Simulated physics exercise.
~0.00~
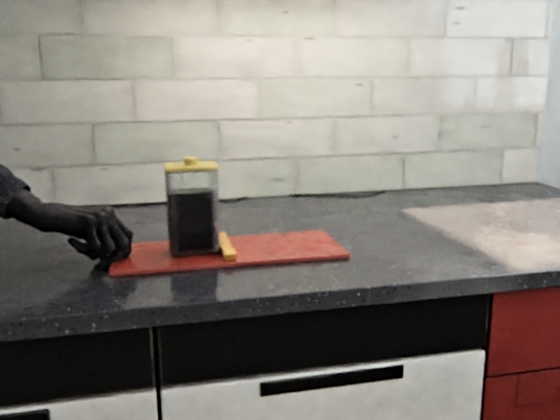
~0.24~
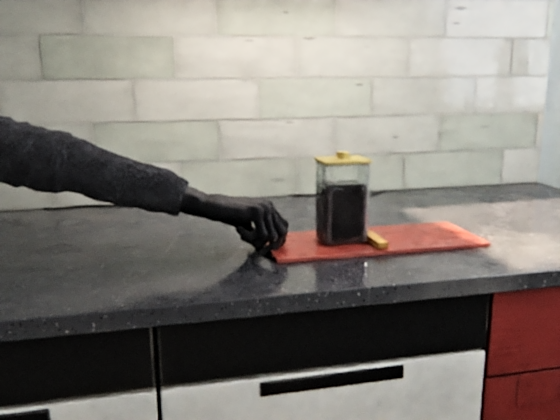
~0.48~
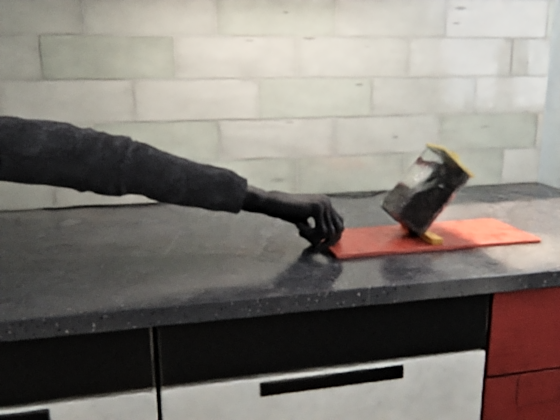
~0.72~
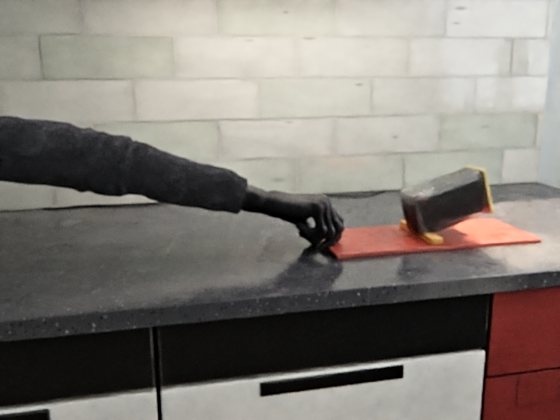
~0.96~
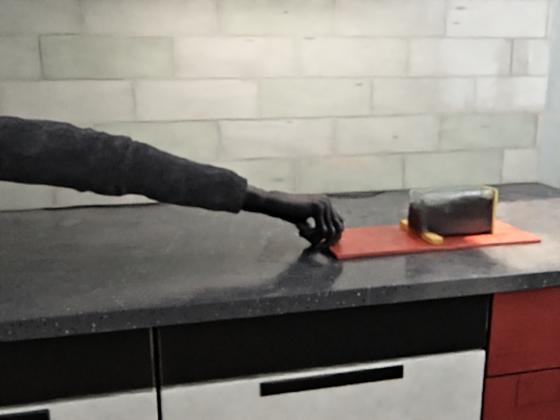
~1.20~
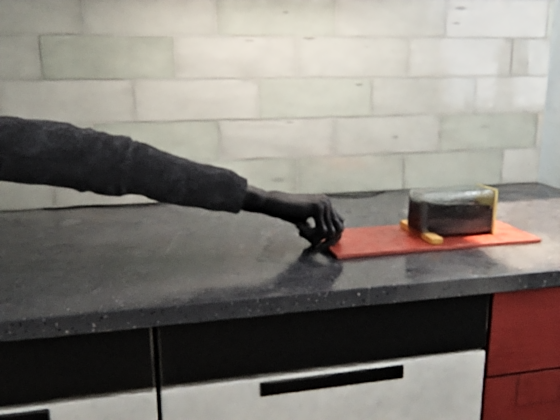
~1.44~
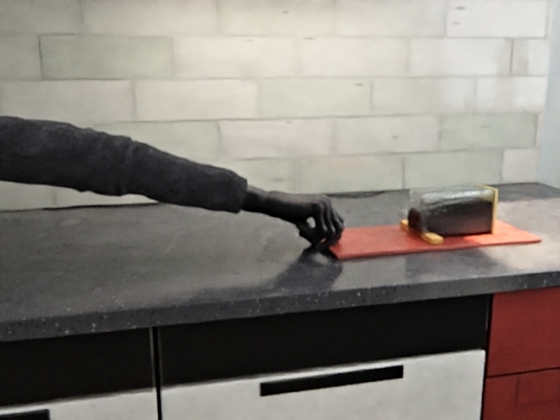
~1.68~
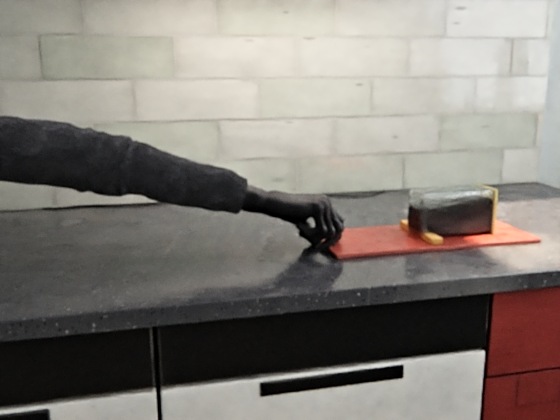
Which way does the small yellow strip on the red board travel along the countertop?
It travels to the right, along with the red board, and then stays where the board stops.
A clear canister of dark liquid with a yellow lid rode right on a red board pushed along a countertop by a dark-sleeved arm, then tipped rightward over a small yellow strip as the board stopped and ended up lying on its side.
